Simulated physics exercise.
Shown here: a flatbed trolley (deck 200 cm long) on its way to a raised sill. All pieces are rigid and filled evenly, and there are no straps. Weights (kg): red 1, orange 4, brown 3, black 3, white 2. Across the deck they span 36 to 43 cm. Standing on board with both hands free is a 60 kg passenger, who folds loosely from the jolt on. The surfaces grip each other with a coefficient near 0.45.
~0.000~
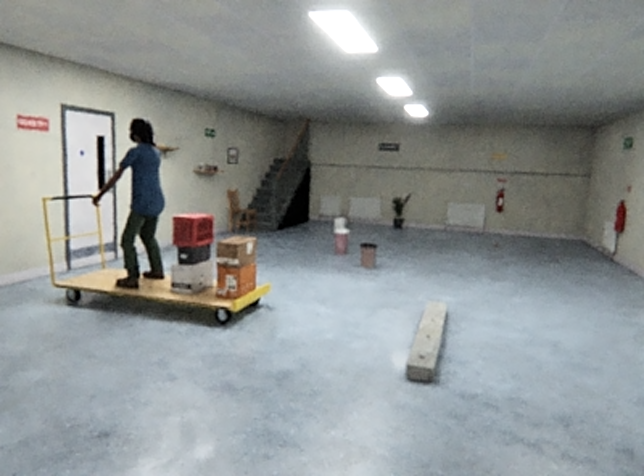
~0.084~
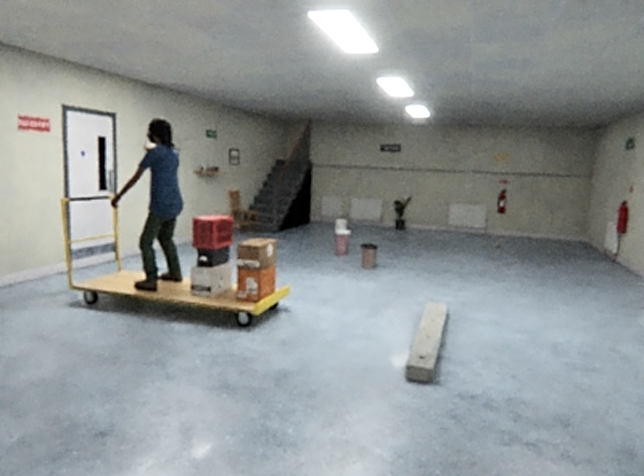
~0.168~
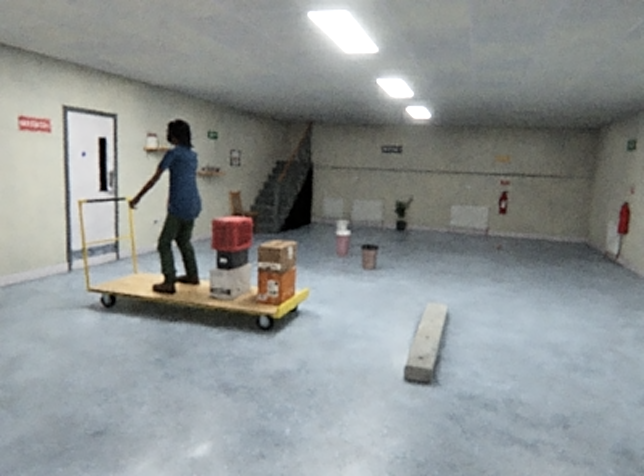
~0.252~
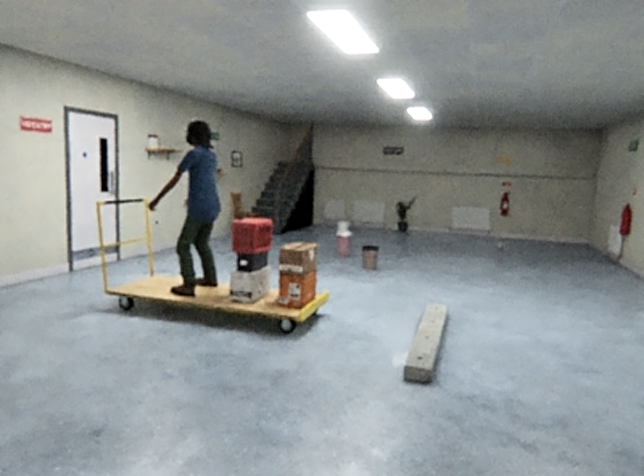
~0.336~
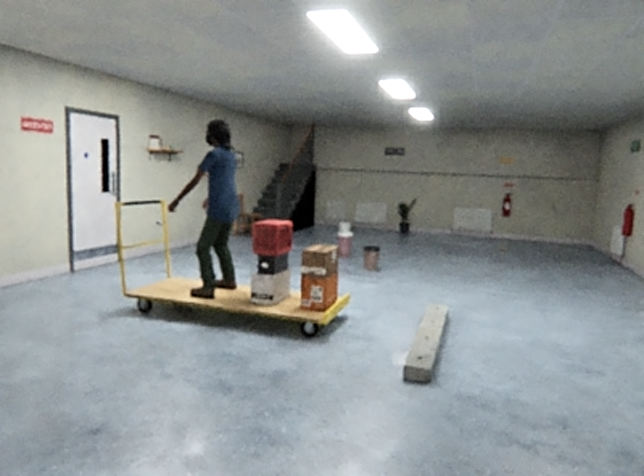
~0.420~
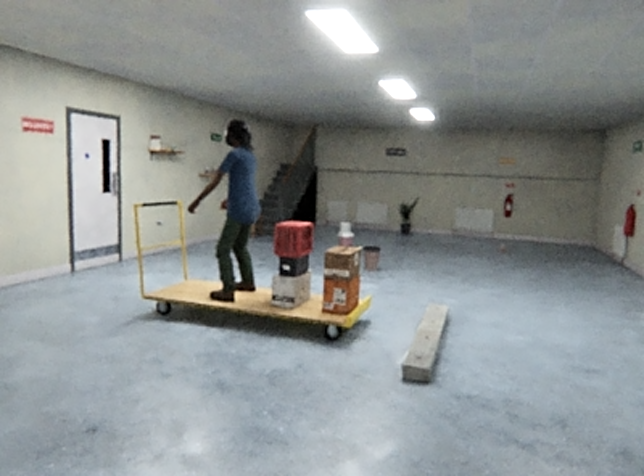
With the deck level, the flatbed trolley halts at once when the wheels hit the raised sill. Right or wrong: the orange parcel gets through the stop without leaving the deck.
Wrong, it leaves the deck.
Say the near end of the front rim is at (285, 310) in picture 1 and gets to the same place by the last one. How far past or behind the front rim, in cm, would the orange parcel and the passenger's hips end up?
Rest points: Orange at 20 cm behind, hips at 70 cm behind.
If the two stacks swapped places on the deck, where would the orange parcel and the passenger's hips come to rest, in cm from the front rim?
In that case orange 10 behind, hips 20 past.
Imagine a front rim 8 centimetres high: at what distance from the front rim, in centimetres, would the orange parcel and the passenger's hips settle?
Then orange 80 past, hips 10 past.
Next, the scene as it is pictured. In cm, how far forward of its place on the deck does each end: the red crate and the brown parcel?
Red 275, brown 195; both in cm.
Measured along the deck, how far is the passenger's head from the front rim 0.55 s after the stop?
Position: Approx. 10 cm behind the front rim.
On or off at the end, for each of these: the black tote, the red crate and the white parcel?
At the finish the black one is lost, the red one lost, and the white one kept.
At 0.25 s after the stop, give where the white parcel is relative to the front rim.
Behind the rim by about 40 cm.
The wheels strike at 0.65 s.
After 0.90 s the orange parcel is 8 cm behind the rim, tilted 35°, near (422, 297) in the last picture's view.
After 1.20 s the orange parcel is 28 cm past the rim, tilted 175°, near (464, 323) in the last picture's view.
After 1.65 s the orange parcel is 87 cm past the rim, tilted 170°, near (538, 336) in the last picture's view.
Final state at 3.0 s, past the rim, red crate, orange parcel, brown parcel, black tote and the passenger's hips; behind it, white parcel.
